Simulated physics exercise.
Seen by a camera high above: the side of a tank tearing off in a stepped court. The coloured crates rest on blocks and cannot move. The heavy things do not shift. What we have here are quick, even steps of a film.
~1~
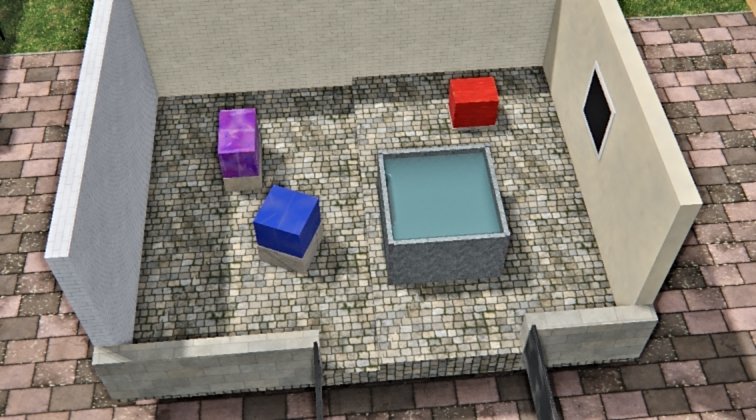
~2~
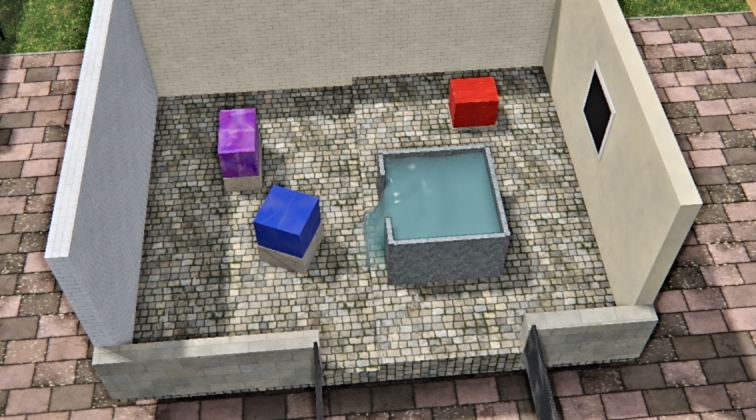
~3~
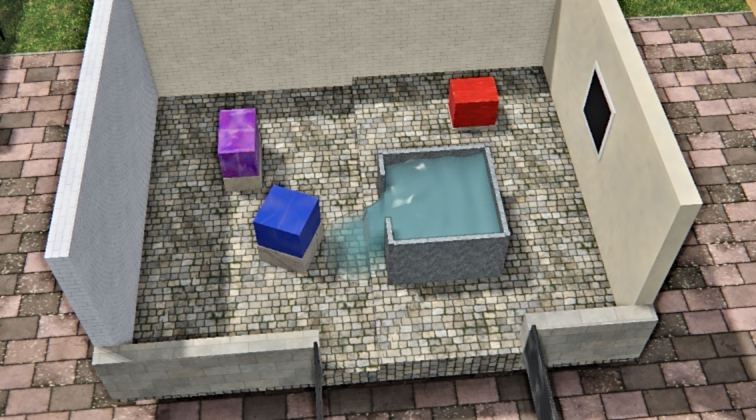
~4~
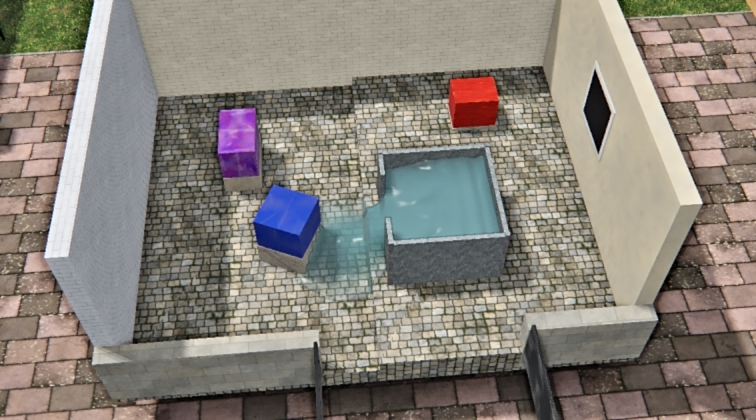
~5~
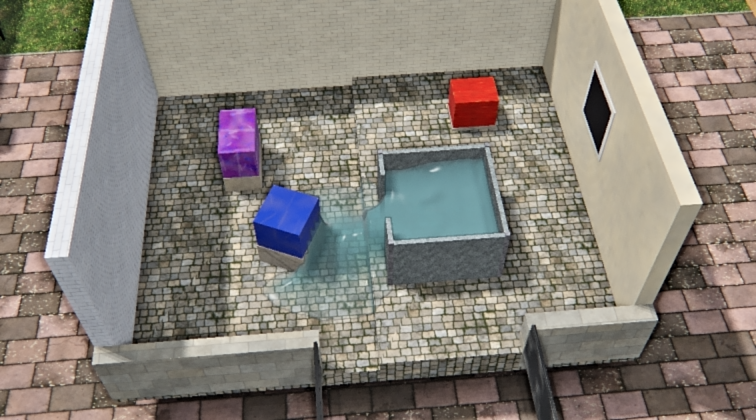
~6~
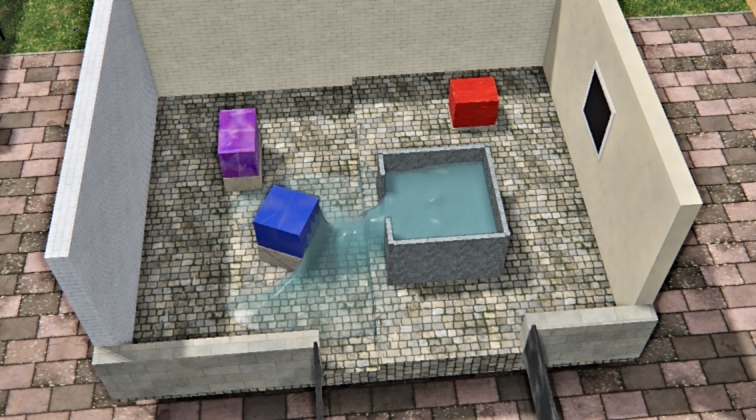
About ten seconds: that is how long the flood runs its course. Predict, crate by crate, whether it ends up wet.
In the end the purple crate is safe from the water, the blue crate is caught by the water, the red crate is safe from the water.
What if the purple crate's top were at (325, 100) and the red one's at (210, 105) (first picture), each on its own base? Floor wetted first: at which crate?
The blue-painted one.
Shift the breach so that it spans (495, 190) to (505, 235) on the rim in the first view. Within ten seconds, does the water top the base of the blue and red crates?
The blue crate is untouched and the red crate is flooded.
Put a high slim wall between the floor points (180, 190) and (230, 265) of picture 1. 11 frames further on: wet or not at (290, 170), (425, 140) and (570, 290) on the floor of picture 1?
As listed: Awash, dry, clear.
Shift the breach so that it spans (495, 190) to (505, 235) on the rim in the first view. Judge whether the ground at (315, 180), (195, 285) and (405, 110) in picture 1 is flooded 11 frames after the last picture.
Order as asked: Untouched, untouched, untouched.
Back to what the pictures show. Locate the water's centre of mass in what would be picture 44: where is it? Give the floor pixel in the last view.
About (278, 203).
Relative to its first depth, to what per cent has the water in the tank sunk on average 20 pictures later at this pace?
Close to 28 %.
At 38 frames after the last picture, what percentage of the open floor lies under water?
Close to 50 %.
A moment on, water covers 25 % of the floor; the purple crate water round its plinth, the blue crate water round its plinth, the red crate not reached.
Next, water covers 40 % of the floor; the purple crate water round its plinth, the blue crate water round its plinth, the red crate not reached.
Then, water covers 50 % of the floor; the purple crate water round its plinth, the blue crate water round its plinth, the red crate not reached.
Later, water covers 50 % of the floor; the purple crate water round its plinth, the blue crate water round its plinth, the red crate not reached.
In the end, water covers 50 % of the floor; the purple crate stayed above the water, the blue crate was topped, the red crate stayed above the water.
